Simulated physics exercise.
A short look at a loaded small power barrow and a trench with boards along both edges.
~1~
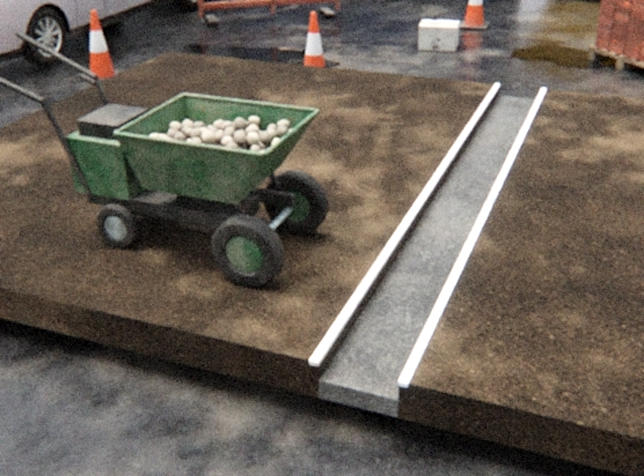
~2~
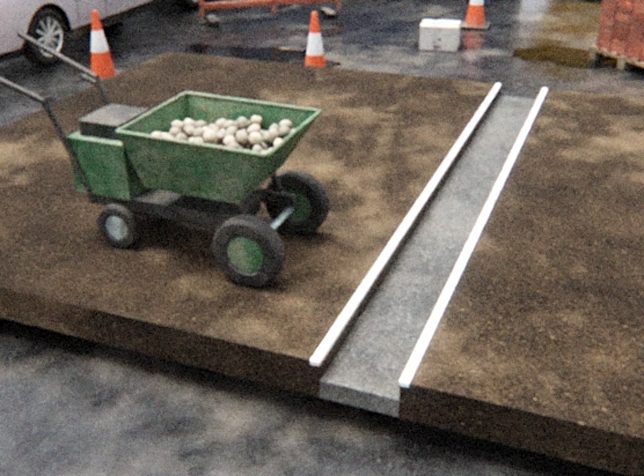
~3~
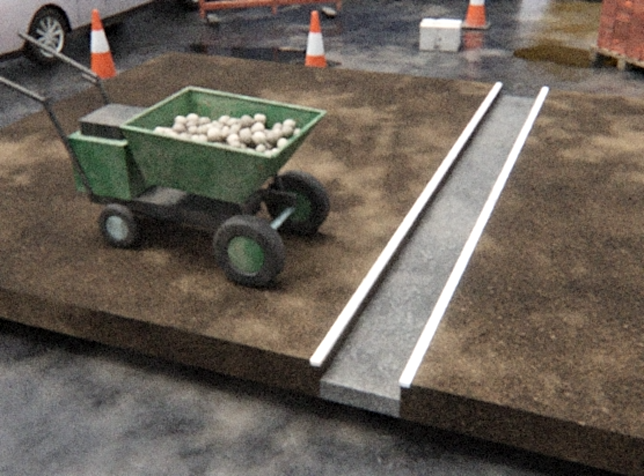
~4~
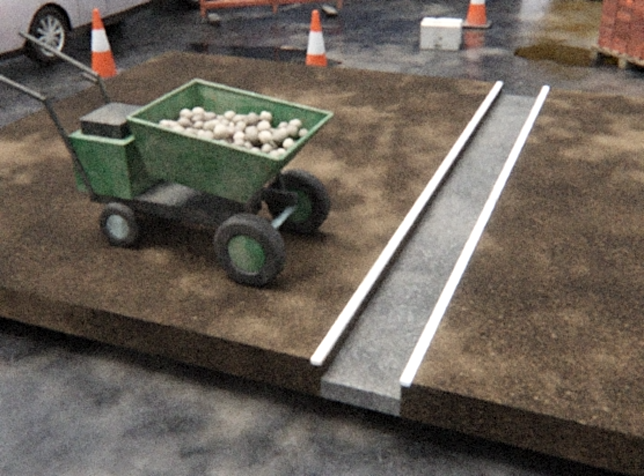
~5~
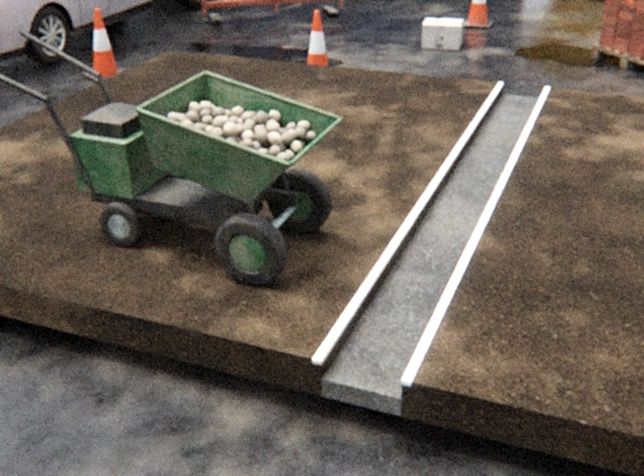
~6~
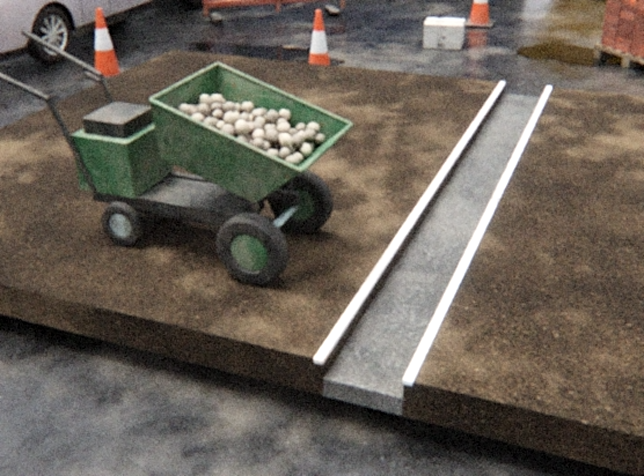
A green skip full of round, pale stones on a small four-wheeled barrow sat level at first, then tilted gradually toward the right, while the barrow stayed put beside a shallow trench edged with white boards.
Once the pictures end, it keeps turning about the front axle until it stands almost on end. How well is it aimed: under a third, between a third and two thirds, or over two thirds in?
The trench ends with more than two thirds of it.
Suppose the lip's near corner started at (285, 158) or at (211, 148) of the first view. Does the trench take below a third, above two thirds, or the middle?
At the first place over two thirds, at the second one to two thirds.
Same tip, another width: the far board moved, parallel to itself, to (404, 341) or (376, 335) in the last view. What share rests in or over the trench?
The first gives 70 %, the second 40 %.
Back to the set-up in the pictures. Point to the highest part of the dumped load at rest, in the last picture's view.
Around (406, 251).
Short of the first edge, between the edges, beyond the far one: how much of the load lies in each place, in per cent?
Short near 5; between near 90; beyond near 5.
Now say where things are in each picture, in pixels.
In the first frame, lip of the skip at (264, 155), level; top of the load at (218, 137), river pebbles; first edge of the trench at (335, 329); far edge at (420, 347), the trench over half as wide as the skip, and shallow for its width.
In the second frame, lip of the skip at (267, 156), level; top of the load at (220, 137).
In the third frame, lip of the skip at (272, 158), tipped barely; top of the load at (217, 140).
In the fourth frame, lip of the skip at (280, 160), tipped a little; top of the load at (214, 126).
In the fifth frame, lip of the skip at (290, 165), tipped a little; top of the load at (207, 121).
In the sixth frame, lip of the skip at (302, 172), tipped clearly; top of the load at (208, 123); first edge of the trench at (340, 327); far edge at (425, 345).
Soon after the last picture, skip tipped steeply; all in the skip.
A little later, skip tipped right over; nearly all in the skip; a small part in or heaped over the trench; a stray few falling.
Later still, skip tipped right over; about a quarter in the skip; about two thirds in or heaped over the trench; a small part beyond it.
By the end, skip tipped right over; a stray few in the skip; a small part short of the trench; most in or heaped over the trench; a small part beyond it.
